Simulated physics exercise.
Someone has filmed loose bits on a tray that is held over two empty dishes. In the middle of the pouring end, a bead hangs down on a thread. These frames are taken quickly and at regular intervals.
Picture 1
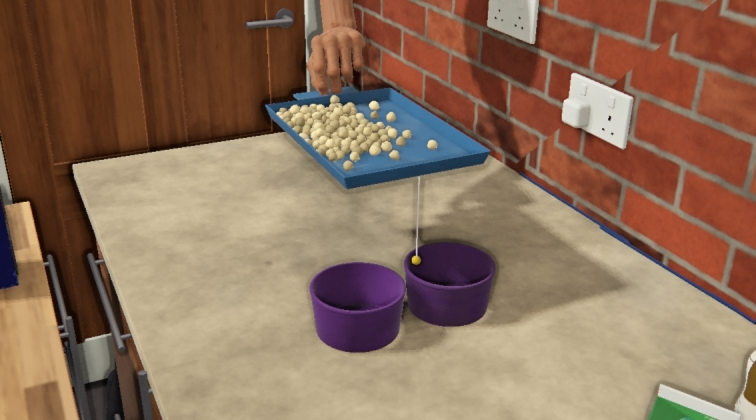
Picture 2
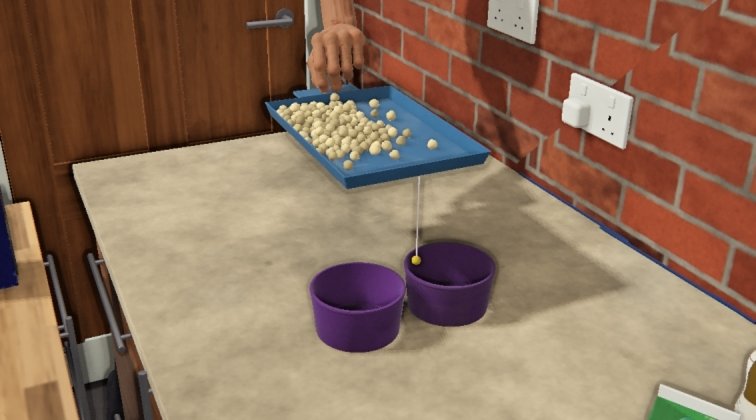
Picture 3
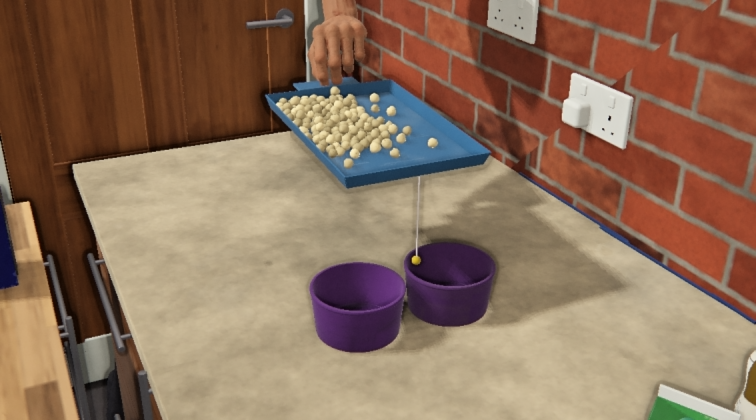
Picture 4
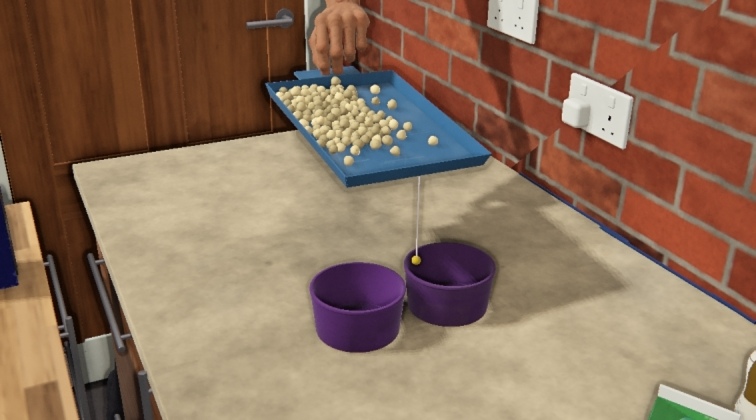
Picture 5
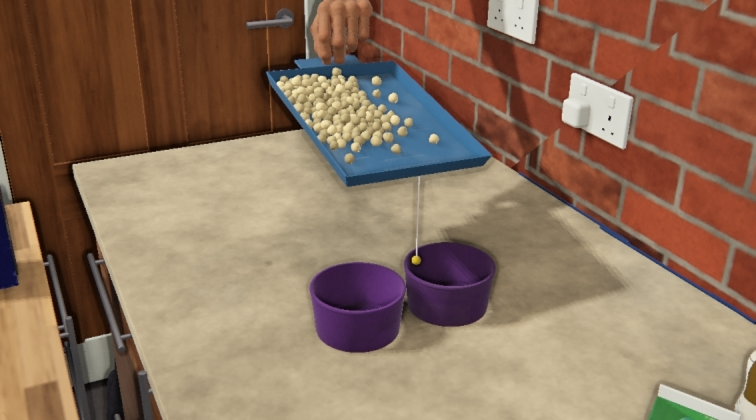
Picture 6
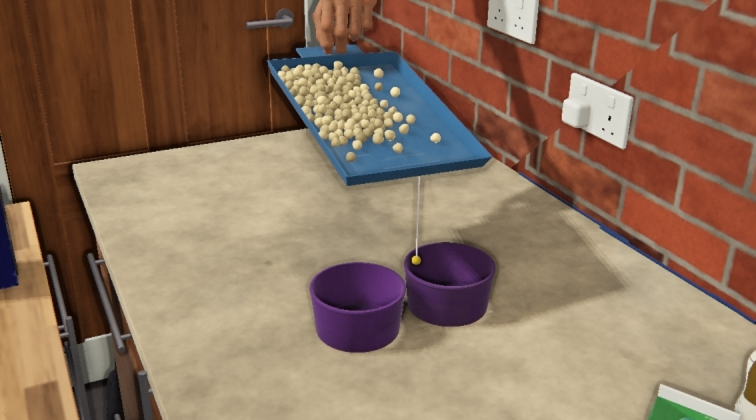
On a kitchen counter, a hand slowly tilts a blue tray of nuts above two purple dishes.
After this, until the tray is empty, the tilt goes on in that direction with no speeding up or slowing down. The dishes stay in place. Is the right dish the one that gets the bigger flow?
Yes.
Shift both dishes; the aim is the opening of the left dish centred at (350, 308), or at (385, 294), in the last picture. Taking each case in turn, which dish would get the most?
For the first place, the dish on the right side; for the second, the dish on the right side.
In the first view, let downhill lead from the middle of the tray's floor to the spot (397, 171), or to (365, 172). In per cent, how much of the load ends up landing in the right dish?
The first try gives close to 10 percent; the next gives 0 percent.
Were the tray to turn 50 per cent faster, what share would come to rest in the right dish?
Close to 20 per cent.
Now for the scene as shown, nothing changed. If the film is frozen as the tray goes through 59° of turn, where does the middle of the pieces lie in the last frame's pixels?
I'd put it at about (427, 156).
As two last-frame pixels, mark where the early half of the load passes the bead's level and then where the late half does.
Initially about (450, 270); subsequently about (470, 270).
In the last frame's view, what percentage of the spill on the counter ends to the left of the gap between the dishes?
My estimate is some 10 per cent.
Soon, tray tipped steeply; most on the tray; a small part in the right dish; a small part outside both; a small part in the air.
A while on, tray tipped right over; a small part on the tray; about a quarter in the right dish; about half outside both; about a quarter in the air.
Towards the end, tray tipped past a quarter turn; a stray few in the left dish; about a quarter in the right dish; about two thirds outside both.
Finally, tray tipped past a quarter turn; a stray few in the left dish; about a quarter in the right dish; about two thirds outside both.
